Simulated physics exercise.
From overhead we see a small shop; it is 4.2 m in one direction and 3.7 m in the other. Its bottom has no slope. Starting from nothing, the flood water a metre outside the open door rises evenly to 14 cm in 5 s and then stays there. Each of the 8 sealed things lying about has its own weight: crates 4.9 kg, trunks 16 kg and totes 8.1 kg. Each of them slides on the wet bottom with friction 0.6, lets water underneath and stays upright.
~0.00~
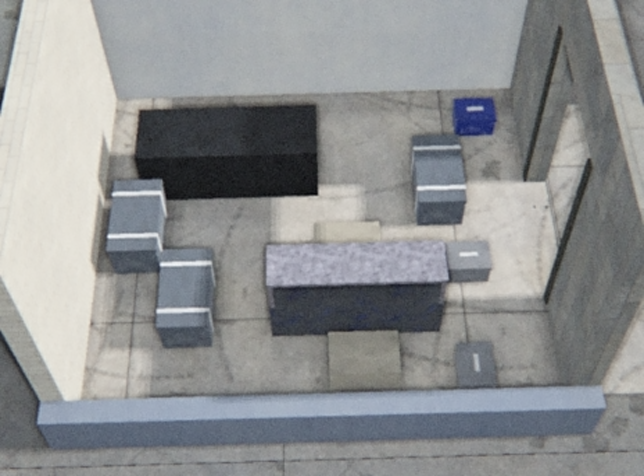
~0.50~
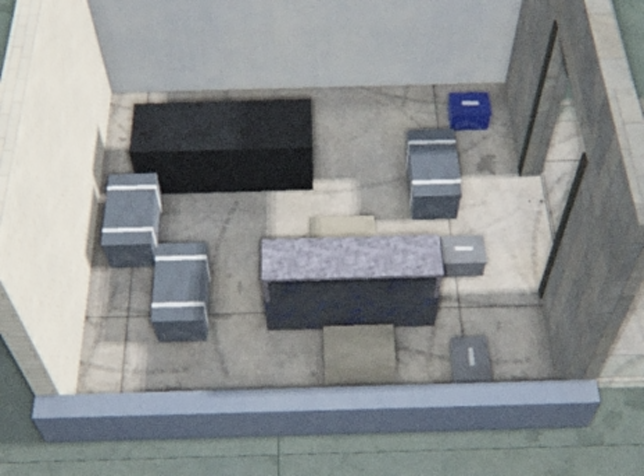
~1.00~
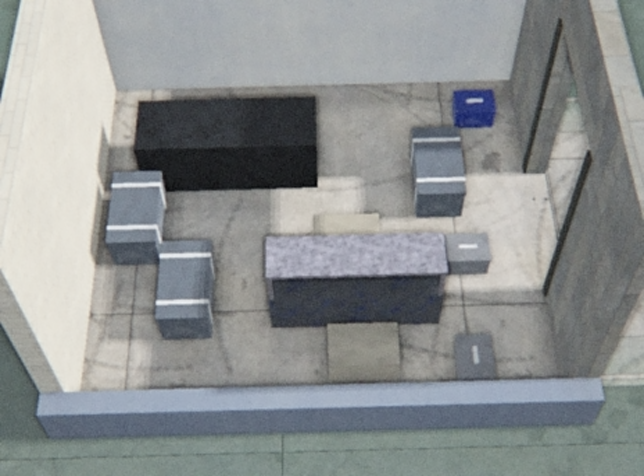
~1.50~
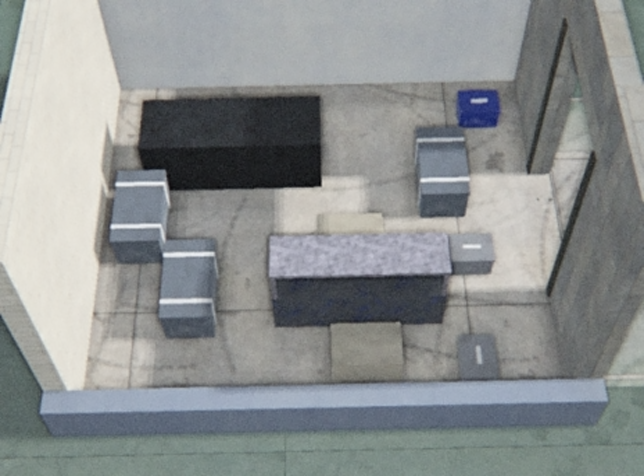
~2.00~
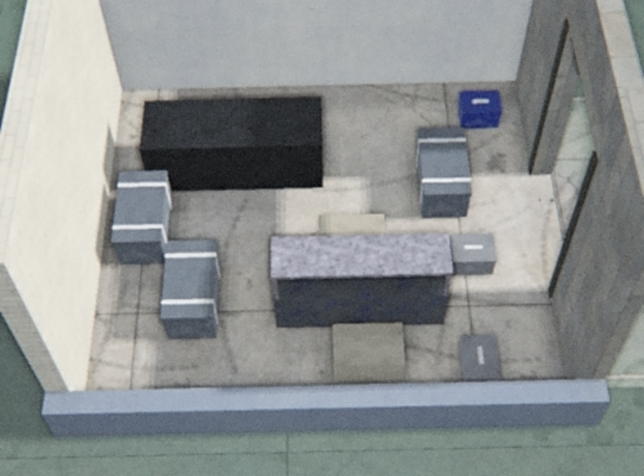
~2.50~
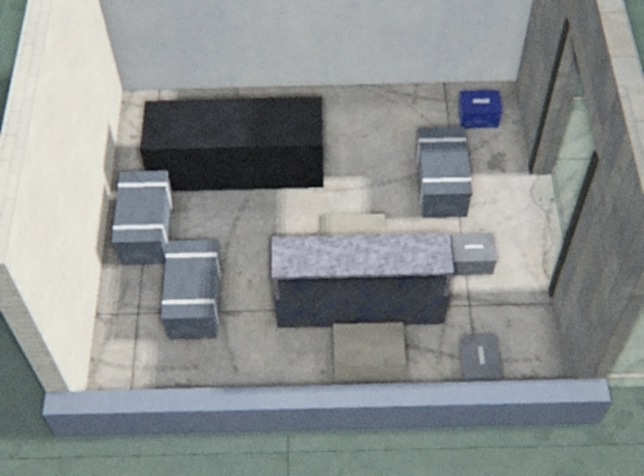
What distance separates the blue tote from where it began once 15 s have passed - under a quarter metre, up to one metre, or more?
The gap is under a quarter metre.
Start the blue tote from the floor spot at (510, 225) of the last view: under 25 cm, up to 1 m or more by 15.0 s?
What happens is it gets pushed a long way.
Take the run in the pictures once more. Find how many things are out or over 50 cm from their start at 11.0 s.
I get 4.
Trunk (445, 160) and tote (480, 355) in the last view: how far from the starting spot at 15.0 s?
Shifts: 150 cm / 20 cm.
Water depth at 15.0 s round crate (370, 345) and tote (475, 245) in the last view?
Around 9 cm and 9 cm.
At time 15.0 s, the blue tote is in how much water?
6 cm or so.
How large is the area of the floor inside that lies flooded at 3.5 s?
Roughly 1.0 m2.
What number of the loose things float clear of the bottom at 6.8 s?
Count at that moment: 1.
After 3.5 s the blue tote is near (481, 101), 0.0 m from its start, aground; 0 afloat.
After 6.8 s the blue tote is near (481, 101), 0.0 m from its start, aground; 1 afloat.
After 11.0 s the blue tote is near (481, 101), 0.0 m from its start, aground; 4 afloat.
After 15.0 s the blue tote is near (481, 101), 0.0 m from its start, aground; 7 afloat.
